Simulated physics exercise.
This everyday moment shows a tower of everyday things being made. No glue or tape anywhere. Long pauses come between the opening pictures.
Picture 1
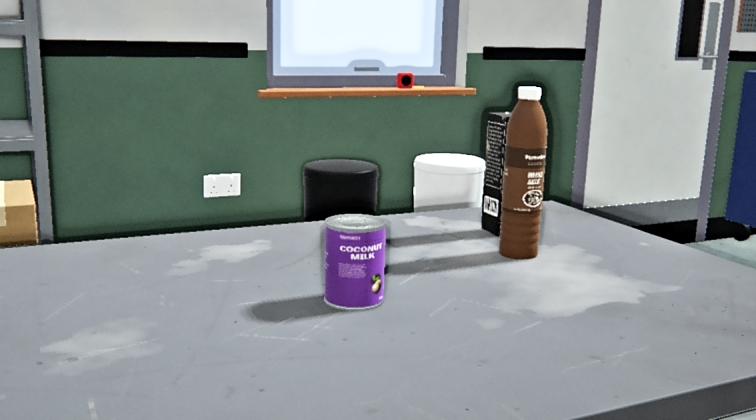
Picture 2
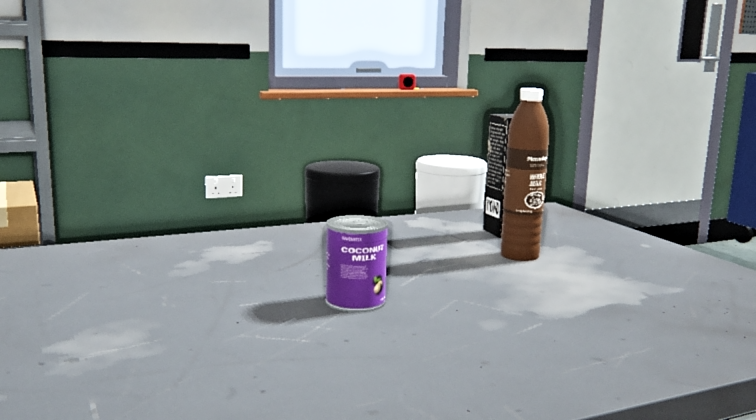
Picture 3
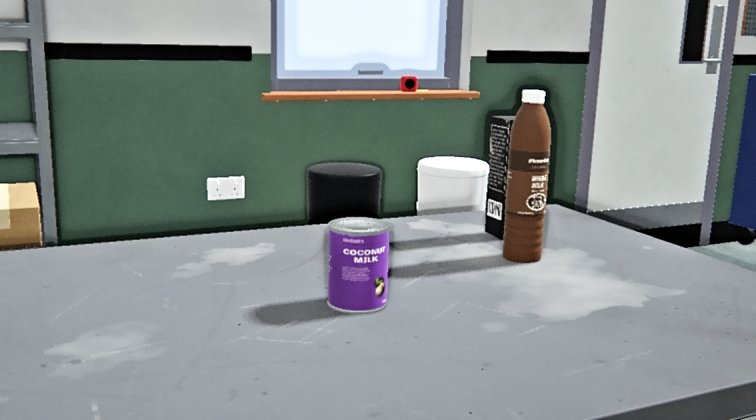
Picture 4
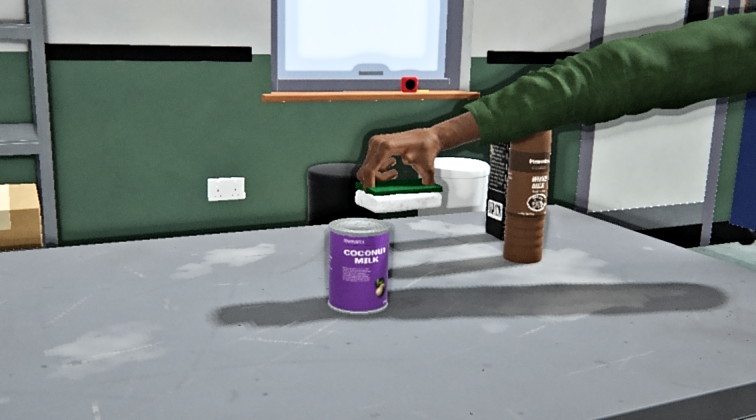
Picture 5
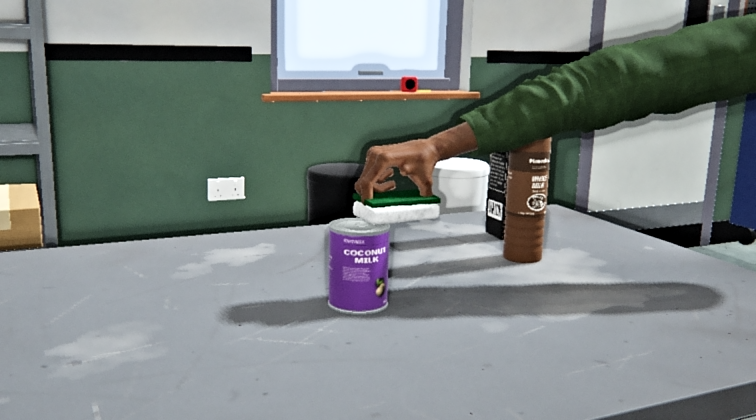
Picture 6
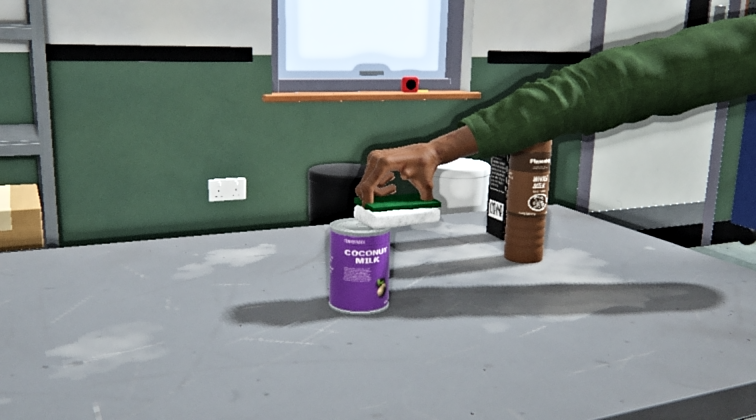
A purple tin of coconut milk stands near the middle of a worn grey table, seen from slightly above in a room with green and white walls. A brown bottle with a white cap and a dark carton stand to its right, with black and white containers behind. An arm in a green sleeve appears from the right, lowering a green-topped white sponge onto the tin and keeping hold, while the view barely shifts.
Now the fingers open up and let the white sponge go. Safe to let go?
The tower does not stay put.
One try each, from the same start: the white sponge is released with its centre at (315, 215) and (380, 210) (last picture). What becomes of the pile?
Result of try one: The pile tips over; result of try two: The pile remains stable.
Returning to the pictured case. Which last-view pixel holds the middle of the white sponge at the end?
The object ends up somewhere around (443, 283).
Then, 0.30 s later than the last frame, white sponge now fallen.
Then, 0.50 s later than the last frame, things are still on the move.
When it is over, fallen, white sponge; the other 3 as before. End places, in pixels of the last picture, white sponge near (443, 282). The pile gives way.
